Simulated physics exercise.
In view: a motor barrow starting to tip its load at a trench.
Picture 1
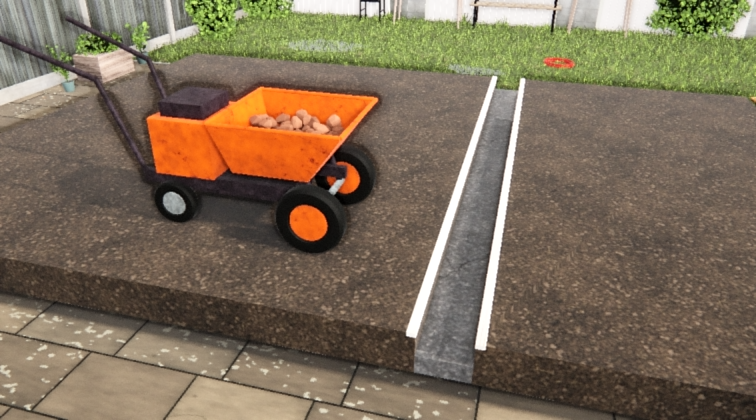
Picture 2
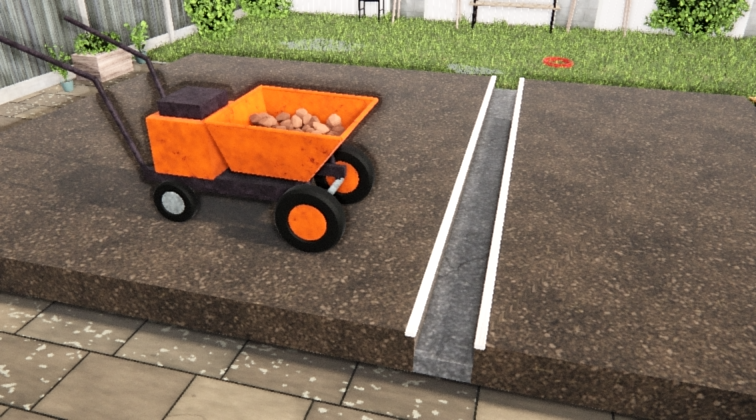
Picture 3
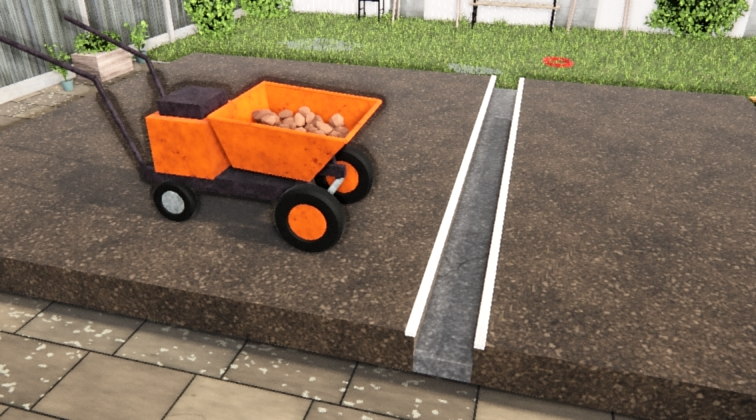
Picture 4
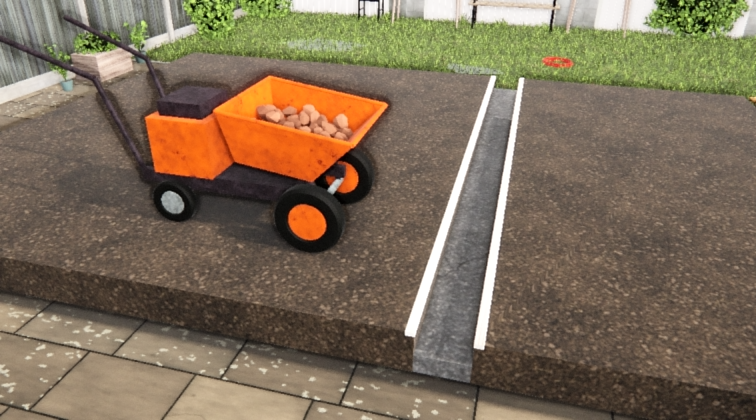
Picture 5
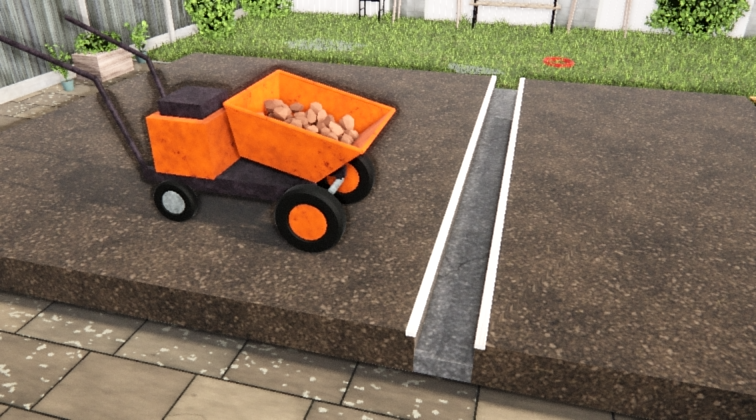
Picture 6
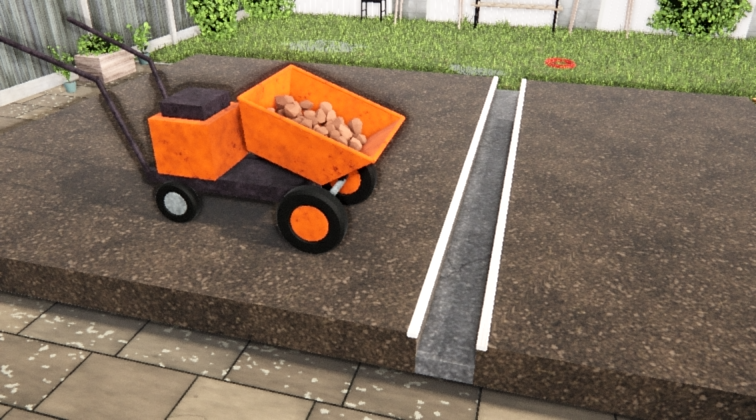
In this clip, an orange motor barrow loaded with lumps of rubble stands to the left of a narrow, white-edged trench, its skip level at first, then gradually tilting forward to the right while the wheels stay in place.
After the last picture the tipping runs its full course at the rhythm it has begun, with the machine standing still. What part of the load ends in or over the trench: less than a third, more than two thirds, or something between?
Between the edges lies between a third and two thirds of the load.
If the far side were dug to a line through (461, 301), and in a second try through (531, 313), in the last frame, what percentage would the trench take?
The first gives 50 %, the second 60 %.
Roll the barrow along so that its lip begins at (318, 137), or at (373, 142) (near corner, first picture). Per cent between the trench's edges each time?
About 20 and 90 per cent.
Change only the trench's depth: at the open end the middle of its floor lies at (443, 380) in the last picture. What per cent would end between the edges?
Roughly 60 in a hundred.
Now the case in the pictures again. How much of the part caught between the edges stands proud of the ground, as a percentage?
Near 5 %.
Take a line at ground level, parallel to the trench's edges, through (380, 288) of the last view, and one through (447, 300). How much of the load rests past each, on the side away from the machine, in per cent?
About 80 and 40 per cent.
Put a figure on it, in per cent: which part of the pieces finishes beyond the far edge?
Close to 0 per cent.
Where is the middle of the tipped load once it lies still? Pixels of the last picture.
Near (459, 252).
Soon, skip tipped steeply; all in the skip.
A while on, skip tipped right over; most in the skip; a small part short of the trench; a stray few in or heaped over the trench.
Towards the end, skip tipped right over; about a quarter in the skip; about a quarter short of the trench; about half in or heaped over the trench.
Finally, skip tipped right over; about a quarter in the skip; about a quarter short of the trench; about half in or heaped over the trench; none beyond it.
